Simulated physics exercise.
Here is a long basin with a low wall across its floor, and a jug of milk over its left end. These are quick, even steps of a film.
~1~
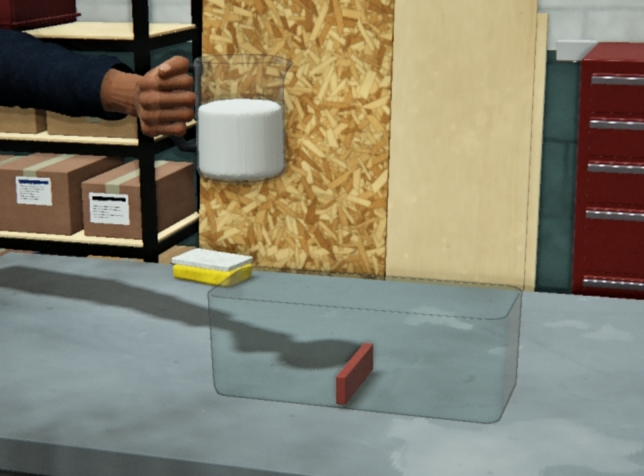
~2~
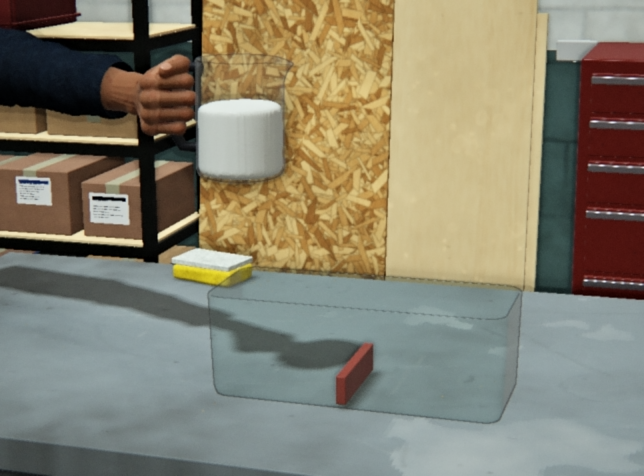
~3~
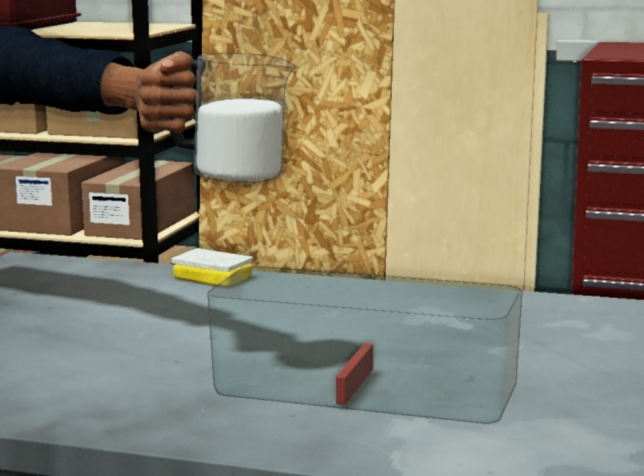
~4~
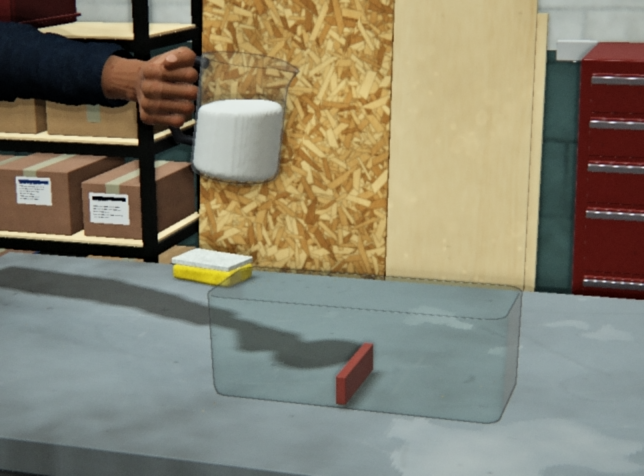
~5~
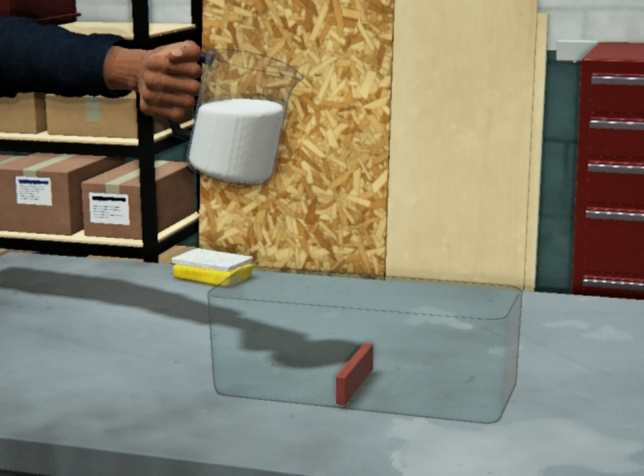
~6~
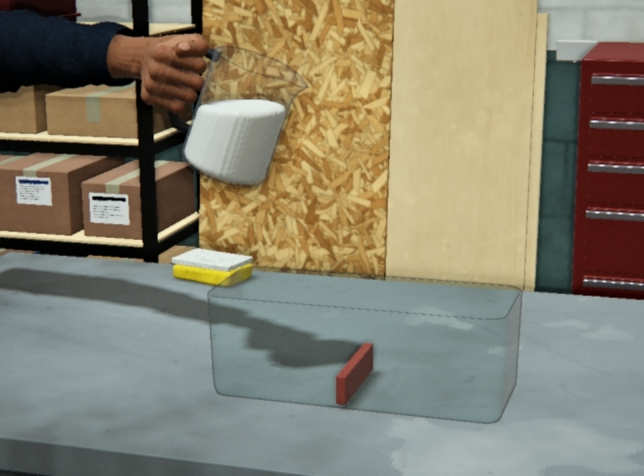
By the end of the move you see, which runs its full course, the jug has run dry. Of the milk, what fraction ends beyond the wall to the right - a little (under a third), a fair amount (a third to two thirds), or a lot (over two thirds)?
A lot, over two thirds.
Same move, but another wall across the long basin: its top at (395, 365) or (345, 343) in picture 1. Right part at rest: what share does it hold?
It works out to around 10 per cent for the first and around 90 per cent for the second.
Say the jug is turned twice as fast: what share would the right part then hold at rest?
It comes to near 85 per cent.
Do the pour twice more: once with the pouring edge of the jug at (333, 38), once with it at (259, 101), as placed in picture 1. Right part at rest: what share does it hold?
The first start gives some 85 %, the second some 10 %.
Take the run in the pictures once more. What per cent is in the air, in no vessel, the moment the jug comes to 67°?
5 in a hundred.
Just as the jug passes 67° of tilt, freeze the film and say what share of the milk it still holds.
It still holds around 95 per cent there.
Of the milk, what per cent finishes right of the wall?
It comes to about 85 per cent.
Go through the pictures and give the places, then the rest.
In the first picture, it leans 0°; its right rim is at (292, 62); the milk meets the walls at (204, 105) and (280, 107); the long basin's rim runs from (225, 282) to (514, 305); the wall's top is at (355, 361).
In the second picture, it leans 1°; its right rim is at (293, 63); the milk meets the walls at (204, 104) and (280, 108).
In the third picture, it leans 4°; its right rim is at (295, 66); the milk meets the walls at (204, 105) and (281, 108).
In the fourth picture, it leans 8°; its right rim is at (299, 71); the milk meets the walls at (204, 106) and (282, 108).
In the fifth picture, it leans 13°; its right rim is at (303, 77); the milk meets the walls at (203, 105) and (283, 109).
In the sixth picture, it leans 20°; its right rim is at (307, 86); the milk meets the walls at (200, 112) and (285, 108).
A moment on, the jug is tipped part way and 96 per cent is still to pour, 0 is left of the wall and 0 right of it.
Next, the jug is tipped on its side and 51 per cent is still to pour, 0 is left of the wall and 21 right of it.
Then the jug is tipped on its side and 15 per cent is still to pour, 4 is left of the wall and 69 right of it.
Later the jug is tipped on its side and 3 per cent is still to pour, 6 is left of the wall and 86 right of it.
Finally, 10 per cent lies left of the wall, 87 right of it and 2 outside.
